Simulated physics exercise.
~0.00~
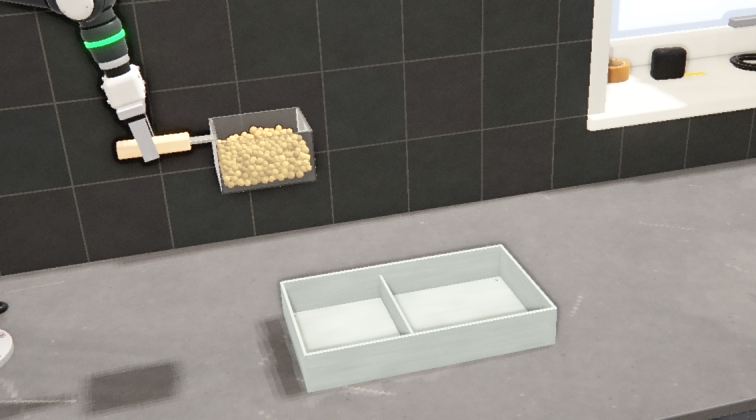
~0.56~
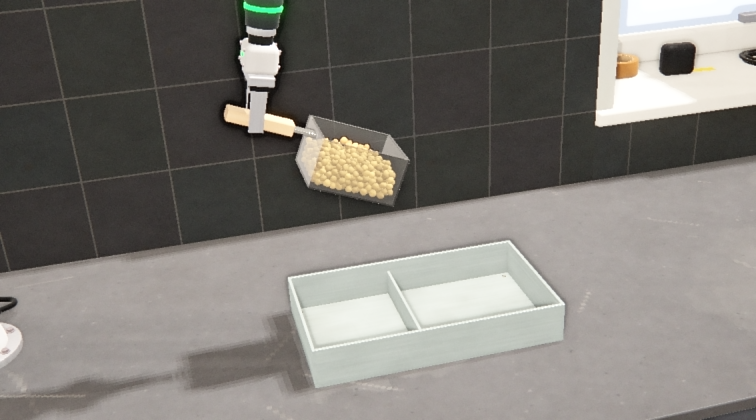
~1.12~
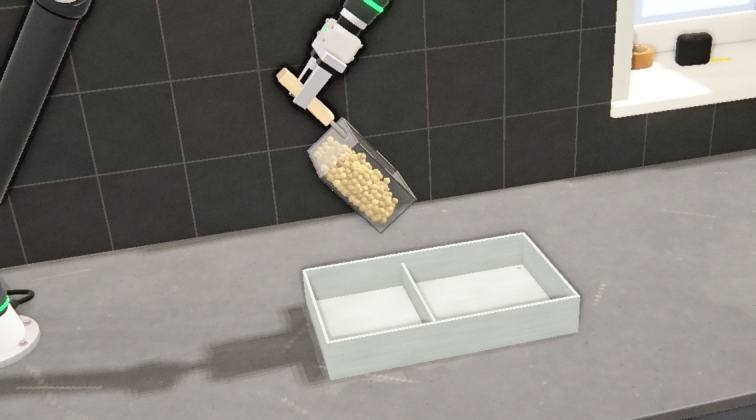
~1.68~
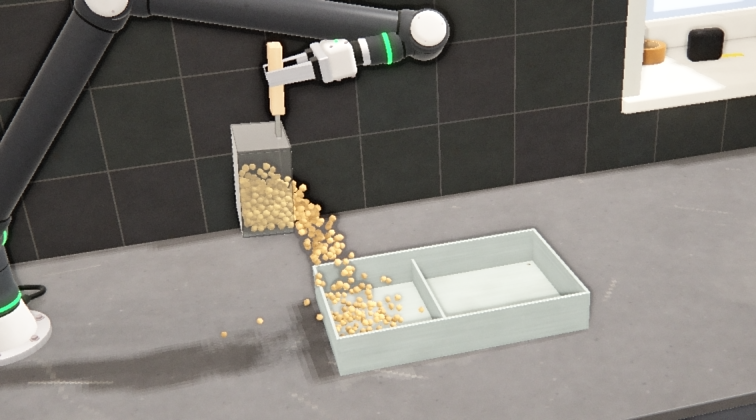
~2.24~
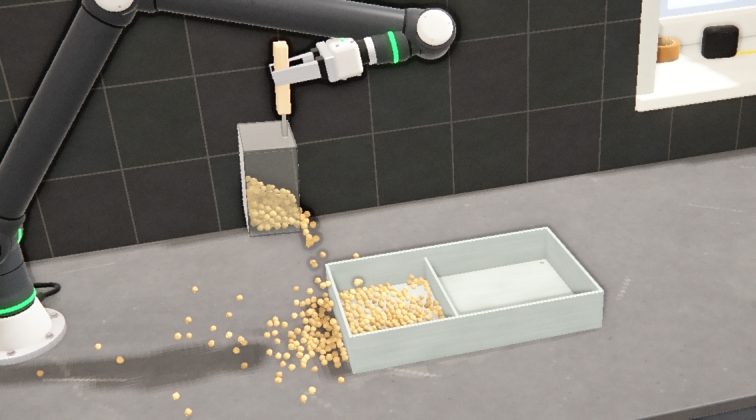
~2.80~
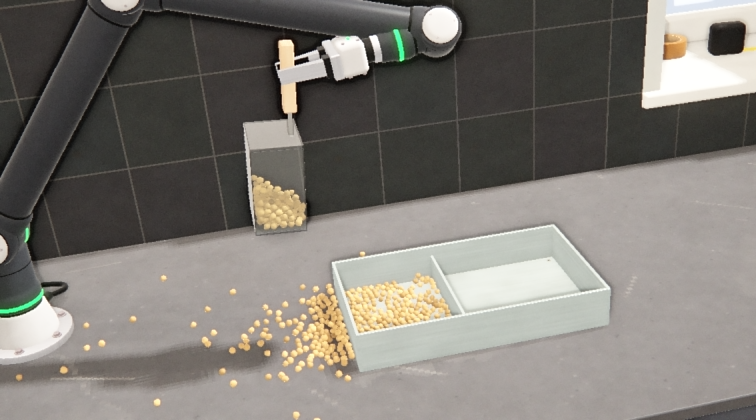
The footage shows a robot arm carrying a clear scoop of dried chickpeas rightward, then tipping it and drawing back left over a pale two-part crate. Chickpeas pour into the left compartment and scatter across the grey counter, and some remain in the upended scoop.
